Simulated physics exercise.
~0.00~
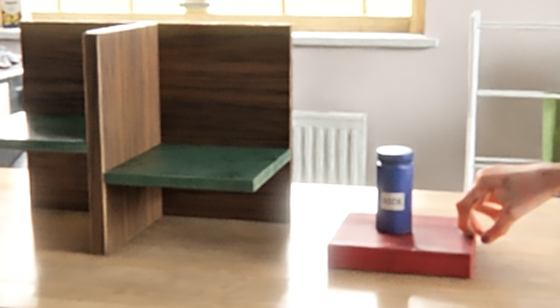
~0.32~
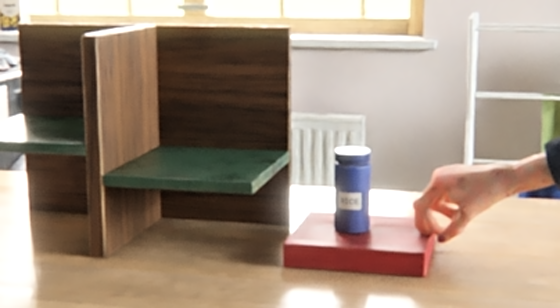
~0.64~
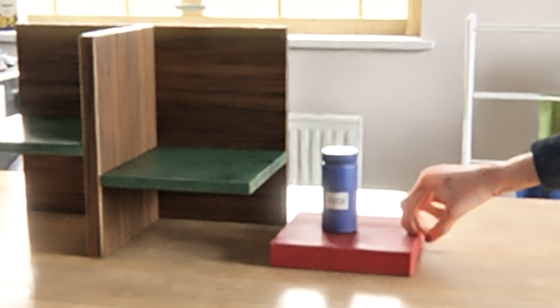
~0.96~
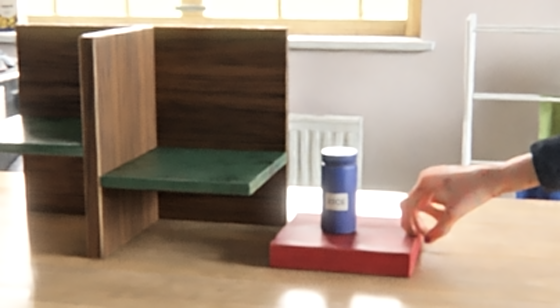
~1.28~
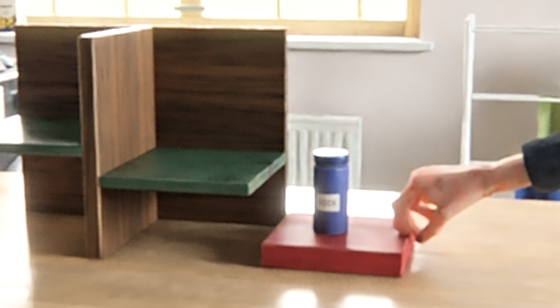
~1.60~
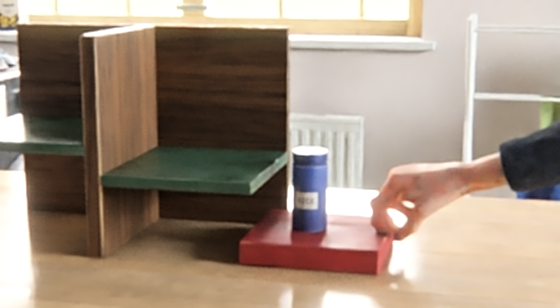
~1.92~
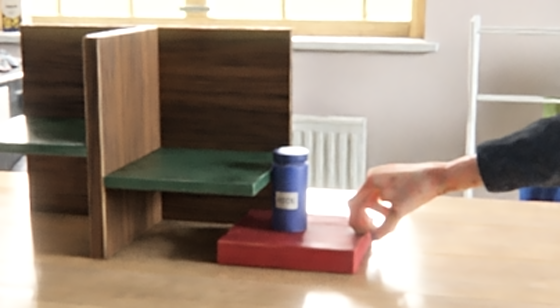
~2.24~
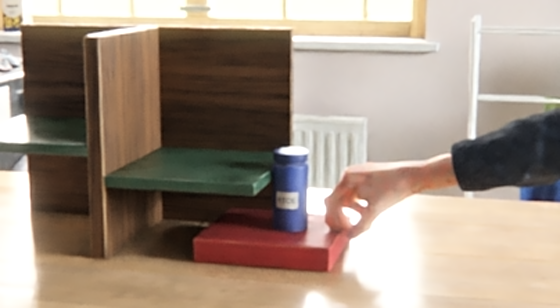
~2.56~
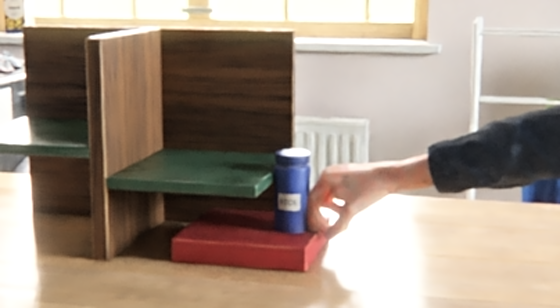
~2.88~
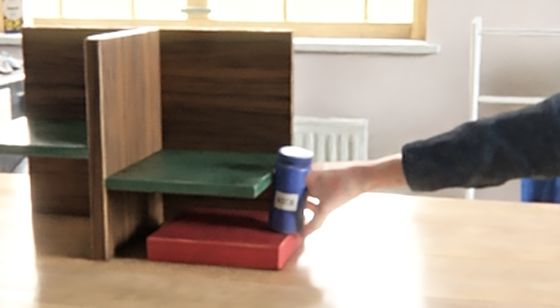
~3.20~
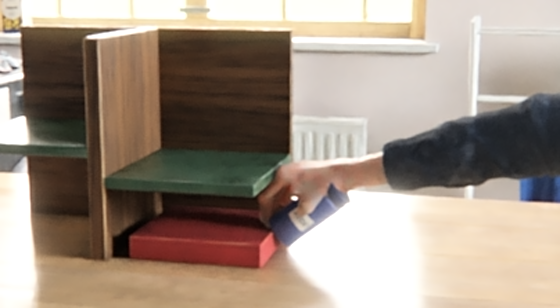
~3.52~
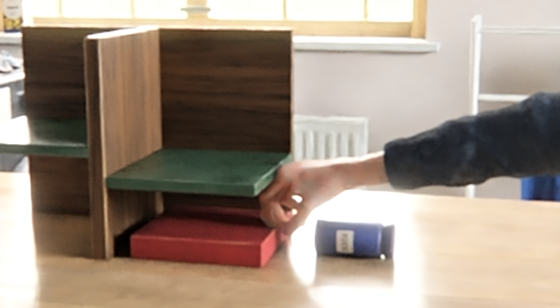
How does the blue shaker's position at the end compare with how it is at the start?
At the start the blue shaker stands upright on the red board, and at the end it lies on its side on the table.
A red board carrying an upright blue shaker slides left across a light wooden table, pushed by a hand from the right, in a room seen from the front by a slightly swaying camera. On the left stands a dark wood unit with a green shelf, and a window and radiator are behind. The board passes under the shelf, but the shaker meets the shelf's edge and stays there while the board keeps moving beneath it. The shaker then leans, tips off the board's right end and drops to the table. It ends lying on its side, right of the hand, with the board under the shelf.
